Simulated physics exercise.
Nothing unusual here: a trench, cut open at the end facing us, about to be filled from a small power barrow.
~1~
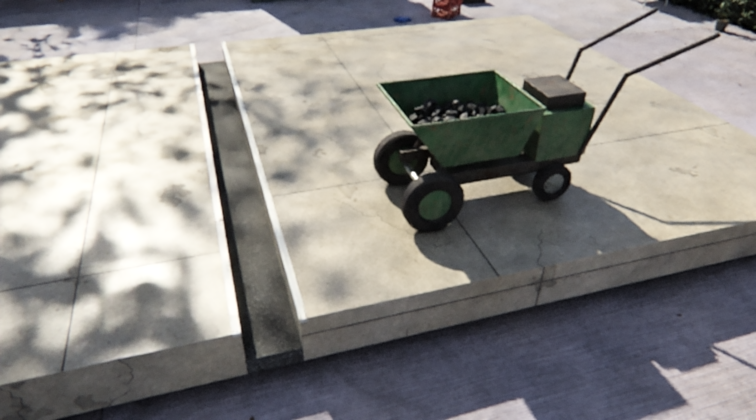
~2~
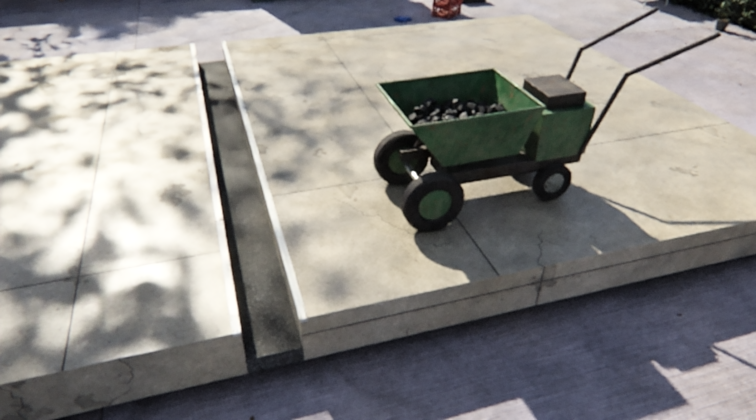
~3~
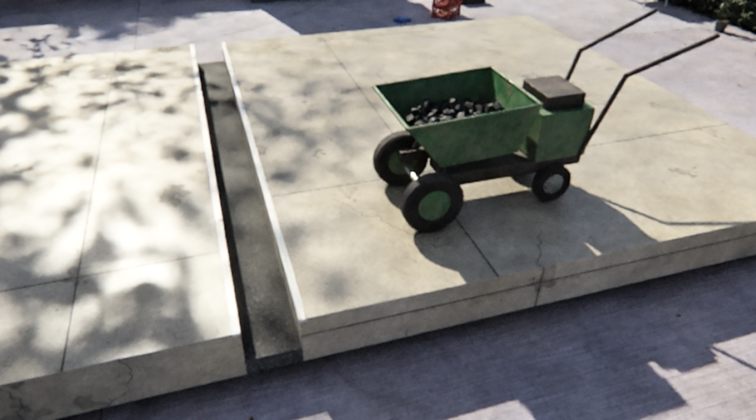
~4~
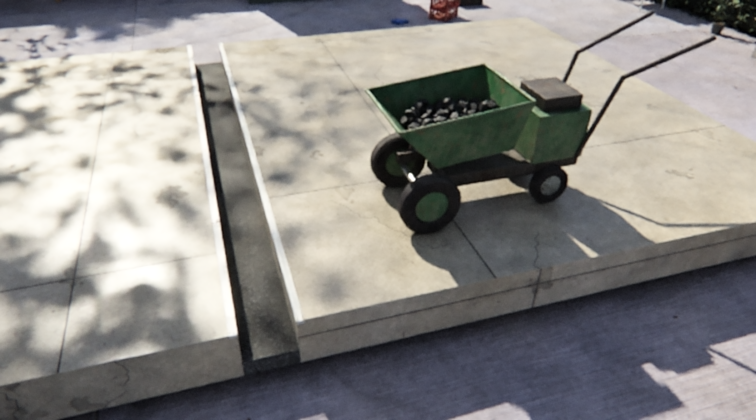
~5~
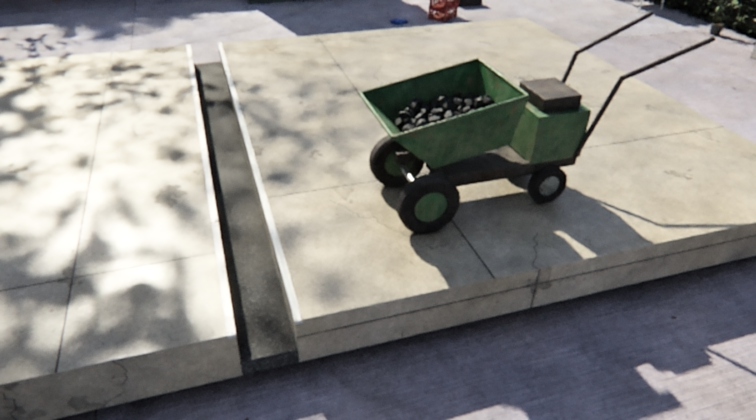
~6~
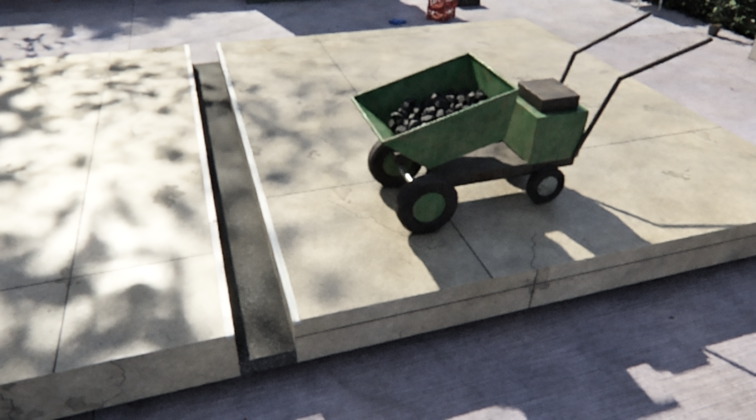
On a sunlit, tree-shadowed pale slab cut by a narrow dark trench, a small green power barrow holding dark lumps stands to the right; its skip sits level at first, then gradually tilts toward the left while the wheels stay put.
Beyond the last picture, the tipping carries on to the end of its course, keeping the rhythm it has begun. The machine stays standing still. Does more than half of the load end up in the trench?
The trench is left with a minor part of the load.
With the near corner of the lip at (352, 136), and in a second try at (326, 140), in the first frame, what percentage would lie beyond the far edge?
Position 1 near 0 %, position 2 near 10 %.
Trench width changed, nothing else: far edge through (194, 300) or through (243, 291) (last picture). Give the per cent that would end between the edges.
Result, try 1: 20 in a hundred; try 2: 20 in a hundred.
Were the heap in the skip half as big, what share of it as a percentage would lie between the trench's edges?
Some 10 per cent.
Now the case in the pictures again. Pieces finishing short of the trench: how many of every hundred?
About 55 per cent.
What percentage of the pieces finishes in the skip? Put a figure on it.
It comes to about 30 percent.
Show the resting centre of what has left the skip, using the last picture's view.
The centre settles at about (297, 222).
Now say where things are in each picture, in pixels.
Lip of the skip at (413, 128), level; top of the load at (451, 120), lumps of coal; first edge of the trench at (293, 280); far edge at (230, 293), the trench over half as wide as the skip, and about half as deep as wide, in the first frame.
Lip of the skip at (412, 128), level; top of the load at (452, 114), in the second frame.
Lip of the skip at (408, 130), tipped barely; top of the load at (461, 118), in the third frame.
Lip of the skip at (400, 134), tipped a little; top of the load at (466, 115), in the fourth frame.
Lip of the skip at (393, 138), tipped a little; top of the load at (460, 112), in the fifth frame.
Lip of the skip at (384, 143), tipped clearly; top of the load at (468, 111); first edge of the trench at (286, 282); far edge at (224, 294), in the sixth frame.
Soon, skip tipped steeply; all in the skip.
A while on, skip tipped right over; nearly all in the skip; a small part short of the trench.
Towards the end, skip tipped right over; about a third in the skip; about half short of the trench; a small part in or heaped over the trench.
Finally, skip tipped right over; about a quarter in the skip; about half short of the trench; about a quarter in or heaped over the trench; none beyond it.
